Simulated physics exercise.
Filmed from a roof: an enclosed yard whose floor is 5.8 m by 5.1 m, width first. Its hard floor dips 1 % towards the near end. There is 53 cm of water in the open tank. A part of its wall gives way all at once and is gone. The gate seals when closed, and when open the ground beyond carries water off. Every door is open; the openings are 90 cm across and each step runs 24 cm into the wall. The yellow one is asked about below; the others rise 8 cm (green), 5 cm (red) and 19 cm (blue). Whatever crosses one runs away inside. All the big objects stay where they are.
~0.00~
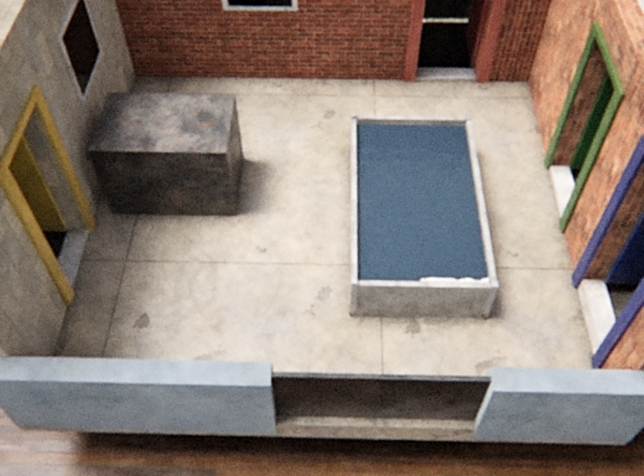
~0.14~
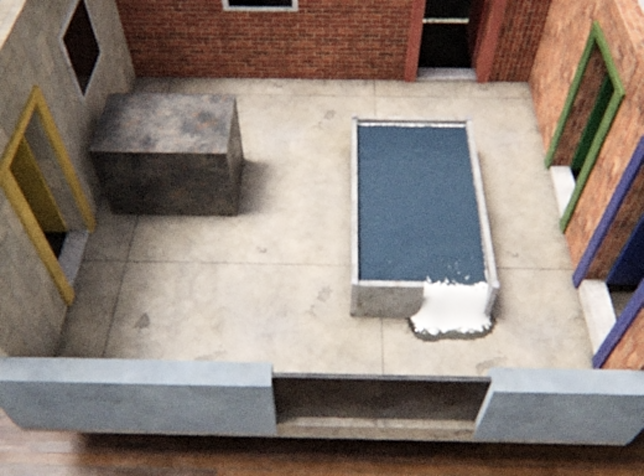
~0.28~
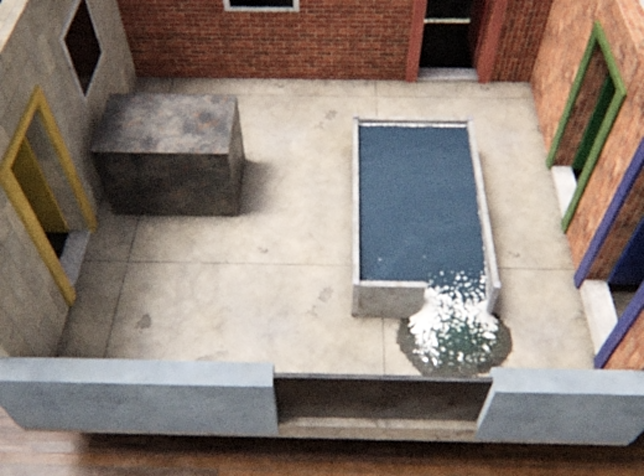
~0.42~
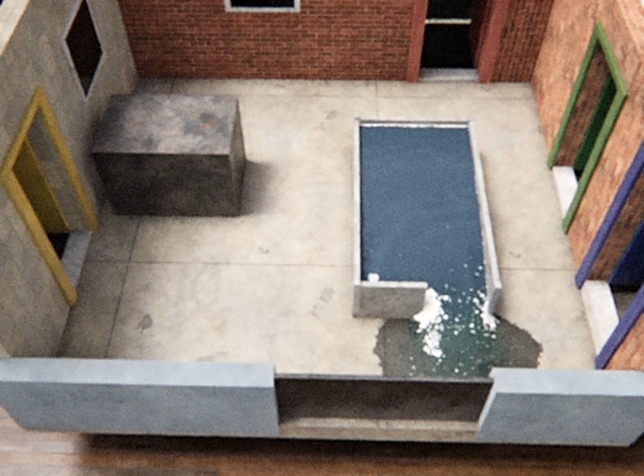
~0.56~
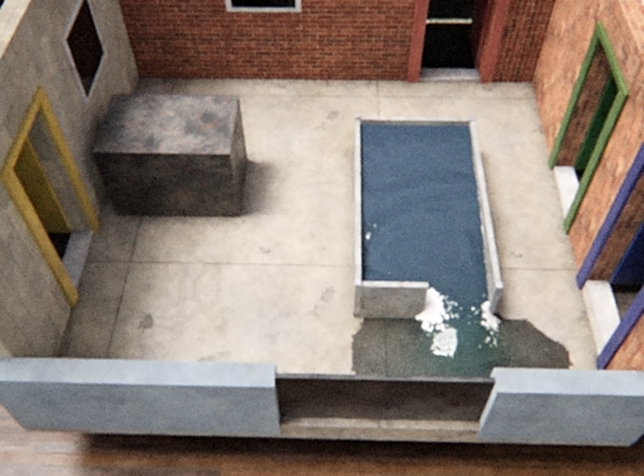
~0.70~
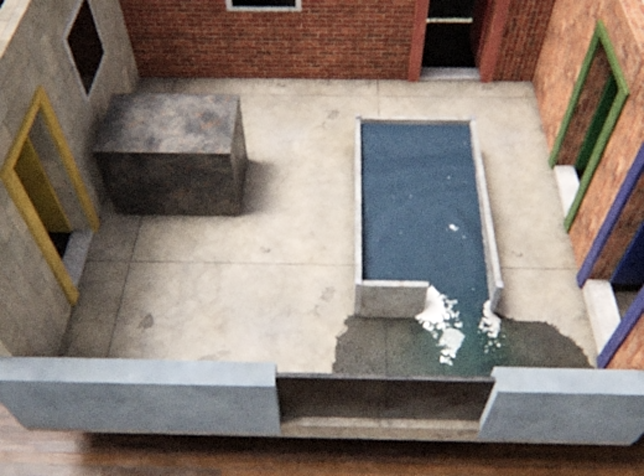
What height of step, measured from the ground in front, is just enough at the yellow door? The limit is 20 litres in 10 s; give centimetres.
Some 7 cm above the ground.
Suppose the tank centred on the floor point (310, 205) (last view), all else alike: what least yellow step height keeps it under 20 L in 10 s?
Then roughly 6.5 cm.
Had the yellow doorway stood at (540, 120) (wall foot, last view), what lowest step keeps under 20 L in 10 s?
Roughly 10.0 cm.
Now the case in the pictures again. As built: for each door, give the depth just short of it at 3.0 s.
Depths in cm: Green 4, red 0, blue 17, yellow 4.
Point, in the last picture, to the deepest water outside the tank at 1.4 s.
Around (610, 409).
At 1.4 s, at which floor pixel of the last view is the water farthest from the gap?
Near (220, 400).
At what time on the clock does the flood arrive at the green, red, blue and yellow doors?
Arrival: Green 2.2 s, red 3.4 s, blue 1.4 s, yellow 3.0 s.
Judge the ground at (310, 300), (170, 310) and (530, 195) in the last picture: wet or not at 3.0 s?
In turn: Flooded, wet, wet.
After 1.4 s water covers 15 % of the floor, deepest (46 cm) near (610, 409); it has not reached the yellow door.
After 3.0 s water covers 50 % of the floor, deepest (32 cm) near (592, 409); it has not reached the yellow door.
After 10.0 s water covers 100 % of the floor, deepest (12 cm) near (592, 409); 7 cm at the yellow door, 17 litres in over its 7 cm step.
At the yellow door as built, the water arrived by 3.1 s and peaked near 10 cm at 4.8 s.
Run again over the same 10 s with other heights there, 30 litres in over 6 cm, 9 litres over 8 cm. The limit of 20 litres is kept from about 7 cm up.
